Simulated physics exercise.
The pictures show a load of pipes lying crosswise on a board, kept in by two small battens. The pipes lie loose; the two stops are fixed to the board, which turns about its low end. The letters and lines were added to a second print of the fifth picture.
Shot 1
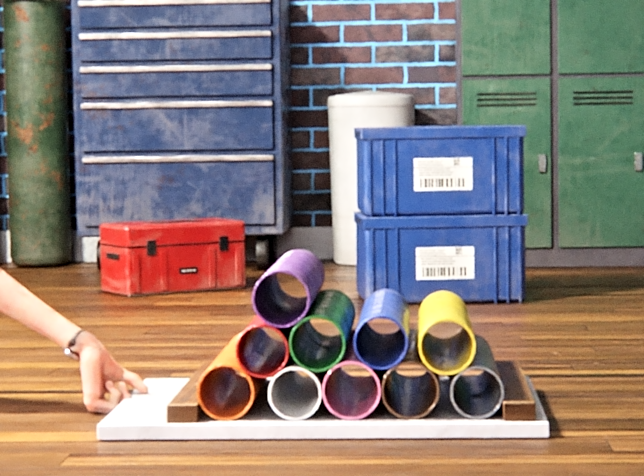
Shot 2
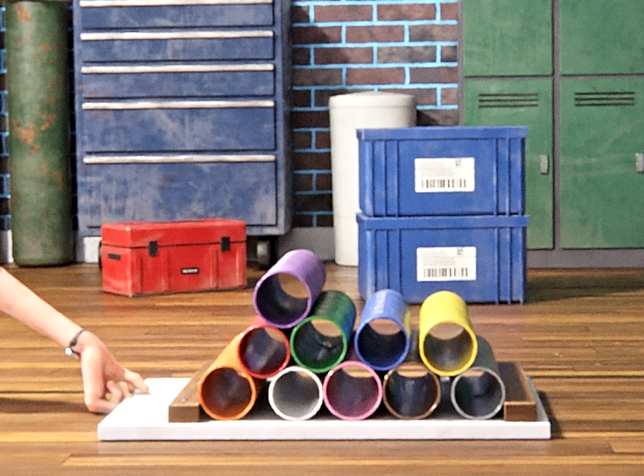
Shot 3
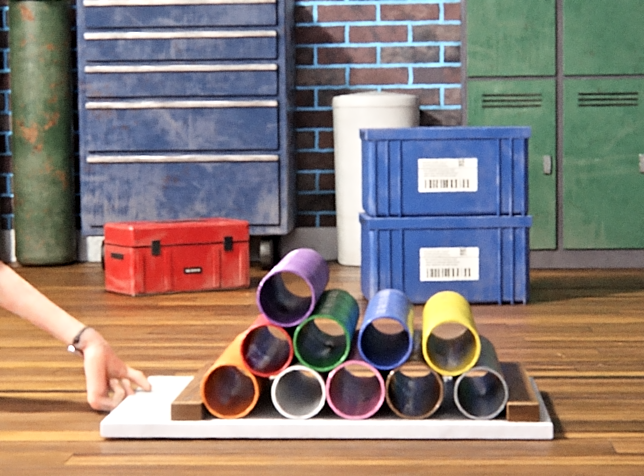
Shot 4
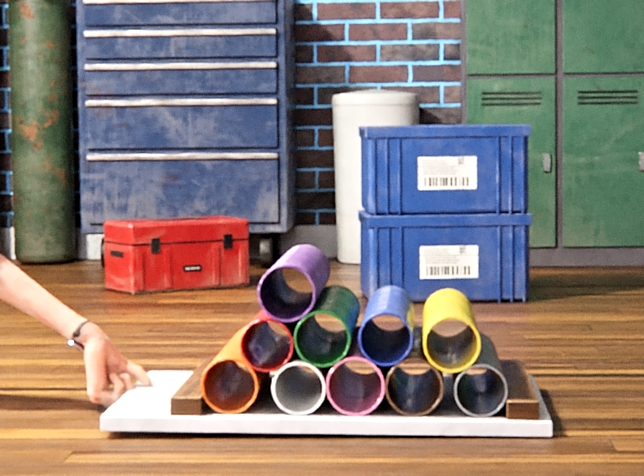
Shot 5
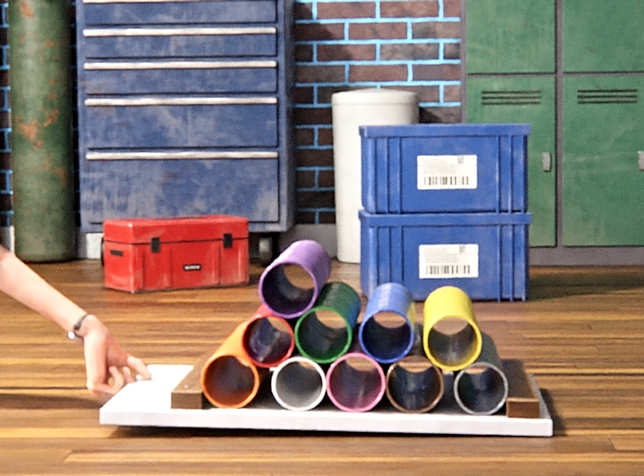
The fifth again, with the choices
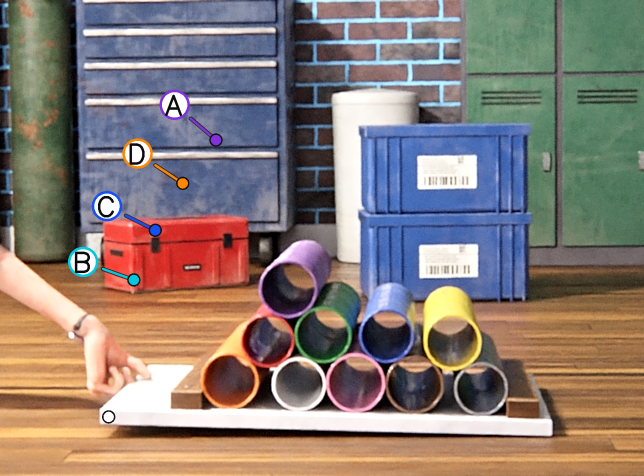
A hand at left slightly lifting one end of a white board stacked with colourful pipes held between two small wooden battens.
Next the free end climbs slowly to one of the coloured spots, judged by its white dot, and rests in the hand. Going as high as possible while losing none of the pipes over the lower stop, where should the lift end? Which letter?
Lift it to B and no more.
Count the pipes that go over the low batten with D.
The count is five.
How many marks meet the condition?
The number is one.
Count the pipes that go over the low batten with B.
The count is none.
On the marked copy, A at (216, 140); B at (134, 280); C at (155, 231); D at (183, 183); the white dot at (109, 417).
Following B. Soon after the start, board at 14°.
Later, board at 20°.
In the end, board at 20°, none over the low batten.
As for the rest, A five over the low batten; C one over the low batten (yellow); D five over the low batten.
